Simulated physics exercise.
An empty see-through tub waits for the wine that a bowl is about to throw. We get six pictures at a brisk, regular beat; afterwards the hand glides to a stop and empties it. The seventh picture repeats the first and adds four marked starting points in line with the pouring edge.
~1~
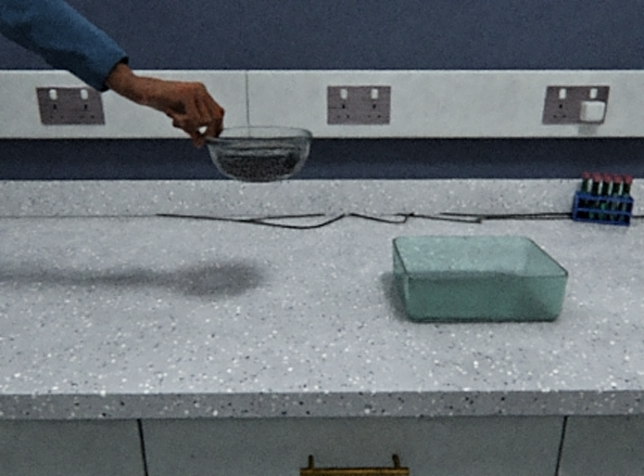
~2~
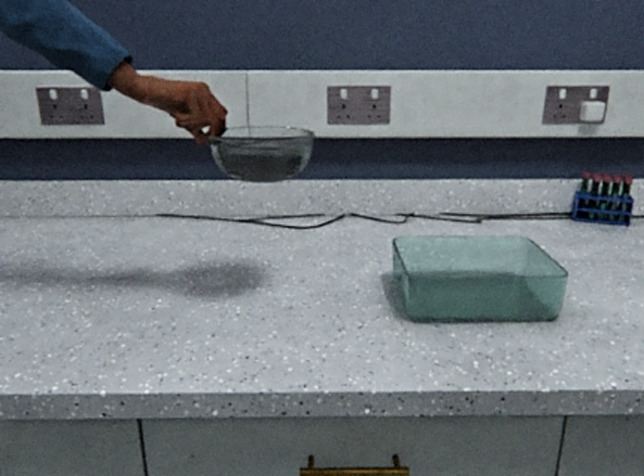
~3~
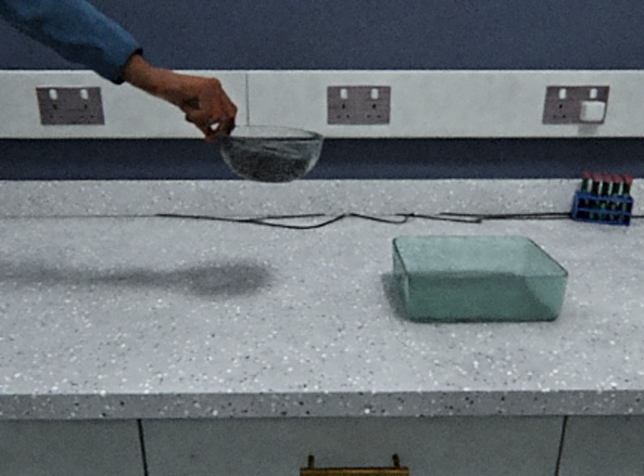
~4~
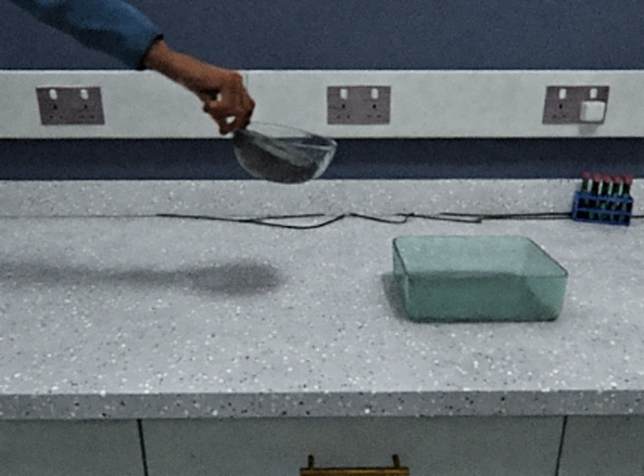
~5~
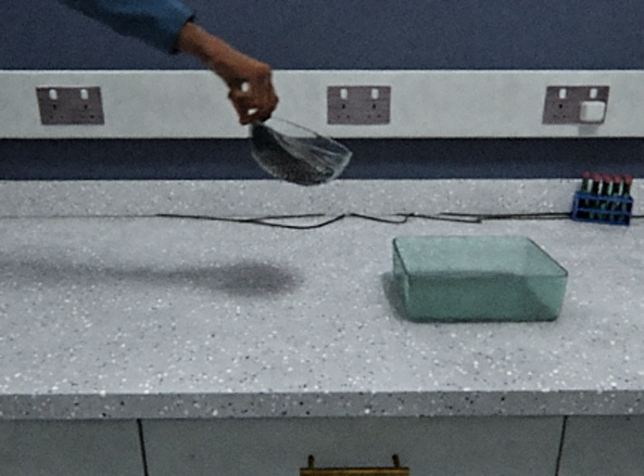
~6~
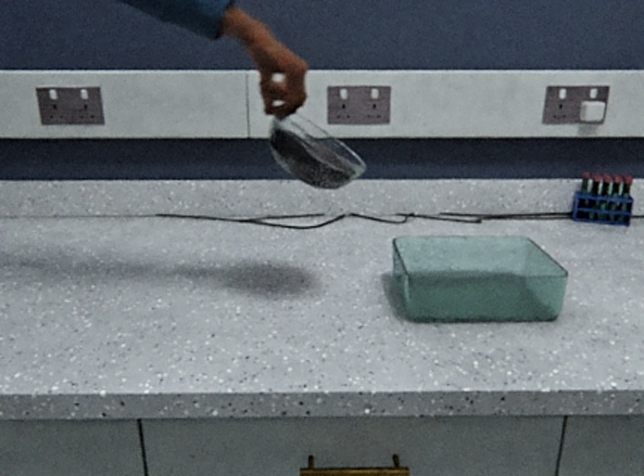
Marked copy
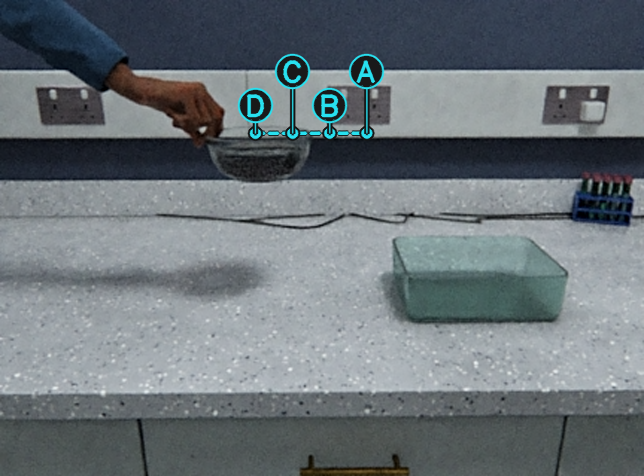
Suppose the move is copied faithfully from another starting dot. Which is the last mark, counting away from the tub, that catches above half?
Choose D.
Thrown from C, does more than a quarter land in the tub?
Yes, clearly.
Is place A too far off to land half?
No, that is safe.
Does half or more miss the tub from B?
No, not at all.
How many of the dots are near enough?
All four.
On the marked copy, A at (366, 133); B at (329, 133); C at (292, 133); D at (255, 133).
With A, about 74 % lands in the tub, 7 % falls short and 19 % goes beside or beyond.
With B, about 73 % lands in the tub, 8 % falls short and 19 % goes beside or beyond.
With C, about 72 % lands in the tub, 7 % falls short and 22 % goes beside or beyond.
With D, about 64 % lands in the tub, 23 % falls short and 14 % goes beside or beyond.
